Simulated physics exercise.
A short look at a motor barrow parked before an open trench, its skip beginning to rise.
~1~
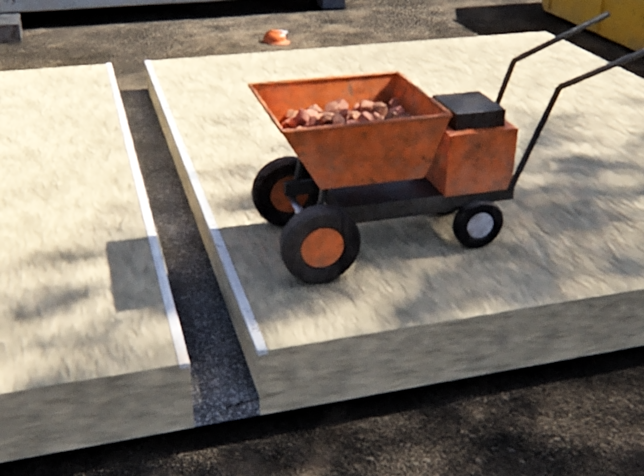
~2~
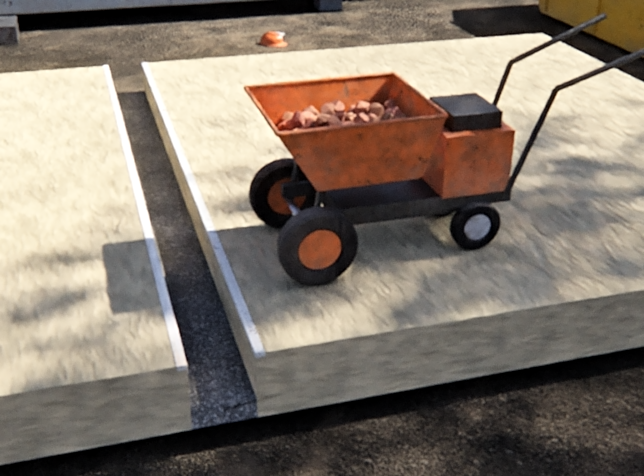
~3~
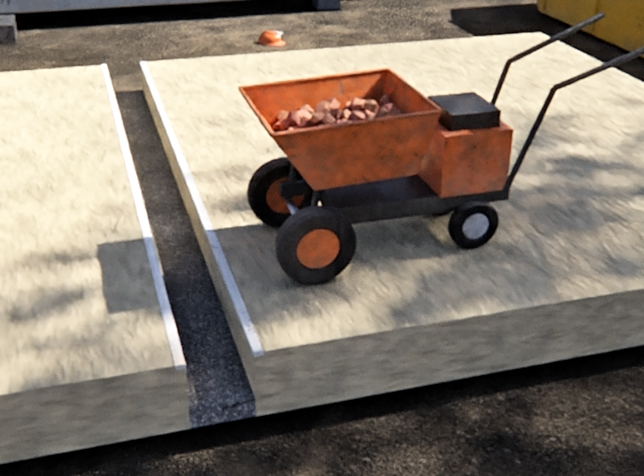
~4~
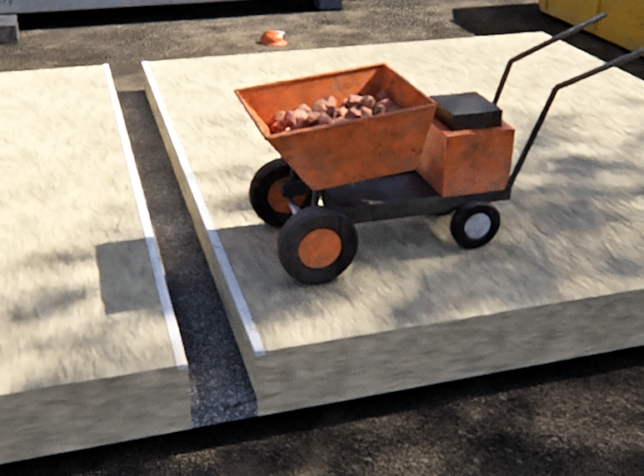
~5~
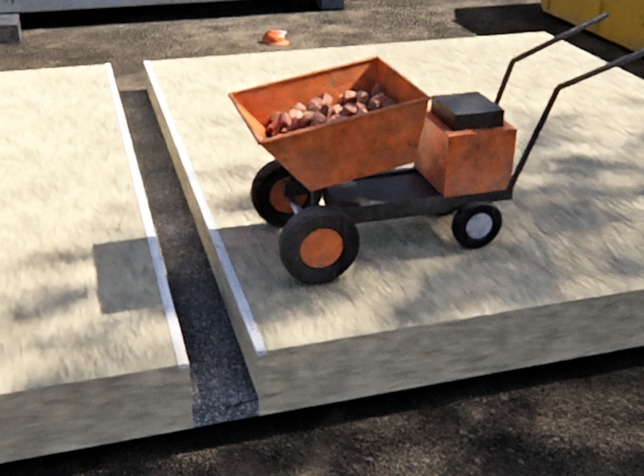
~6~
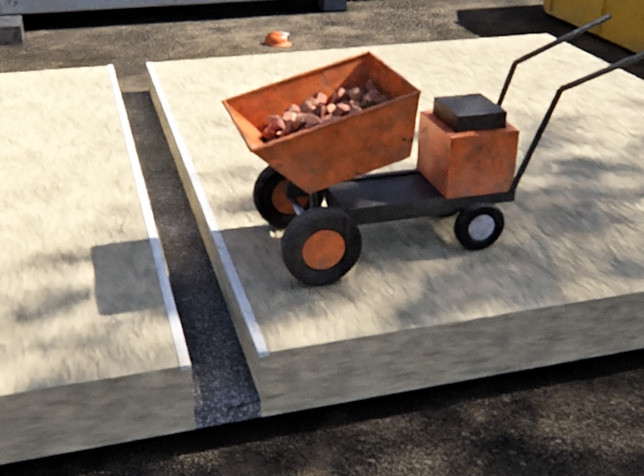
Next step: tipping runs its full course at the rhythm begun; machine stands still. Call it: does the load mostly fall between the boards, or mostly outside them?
It mostly falls outside them.
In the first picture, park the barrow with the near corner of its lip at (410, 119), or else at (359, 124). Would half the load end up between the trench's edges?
Lab note - position 1: A minority share; position 2: A majority share.
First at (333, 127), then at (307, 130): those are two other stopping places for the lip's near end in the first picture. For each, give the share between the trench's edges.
Estimates: 90 %, 90 %.
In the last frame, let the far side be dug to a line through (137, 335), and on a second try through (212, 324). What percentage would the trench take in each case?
About 100 and 0 per cent.
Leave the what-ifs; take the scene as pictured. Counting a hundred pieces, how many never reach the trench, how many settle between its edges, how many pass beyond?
Roughly: Short 0, between 35, beyond 45 per cent.
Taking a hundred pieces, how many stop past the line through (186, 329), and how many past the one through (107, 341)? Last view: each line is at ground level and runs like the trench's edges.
About 50 percent, then about 10 percent.
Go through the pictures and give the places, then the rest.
Lip of the skip near (282, 132), level; top of the load near (344, 116), lumps of rubble; first edge of the trench near (249, 316); far edge near (175, 328), the trench under half as wide as the skip, and about as deep as wide, in the first picture.
Lip of the skip near (278, 135), level; top of the load near (340, 117), in the second picture.
Lip of the skip near (272, 135), tipped barely; top of the load near (344, 125), in the third picture.
Lip of the skip near (267, 139), tipped a little; top of the load near (341, 123), in the fourth picture.
Lip of the skip near (260, 143), tipped a little; top of the load near (362, 115), in the fifth picture.
Lip of the skip near (252, 151), tipped a little; top of the load near (356, 113); first edge of the trench near (250, 318); far edge near (177, 329), in the sixth picture.
Shortly afterwards, skip tipped steeply; the whole lot in the skip.
Next, skip tipped right over; all but a few in the skip; only a few in or heaped over the trench; a little beyond it; only a few falling.
Some moments later, skip tipped right over; near a third in the skip; near a quarter in or heaped over the trench; near half beyond it.
In the end, skip tipped right over; near a quarter in the skip; near a third in or heaped over the trench; near half beyond it.
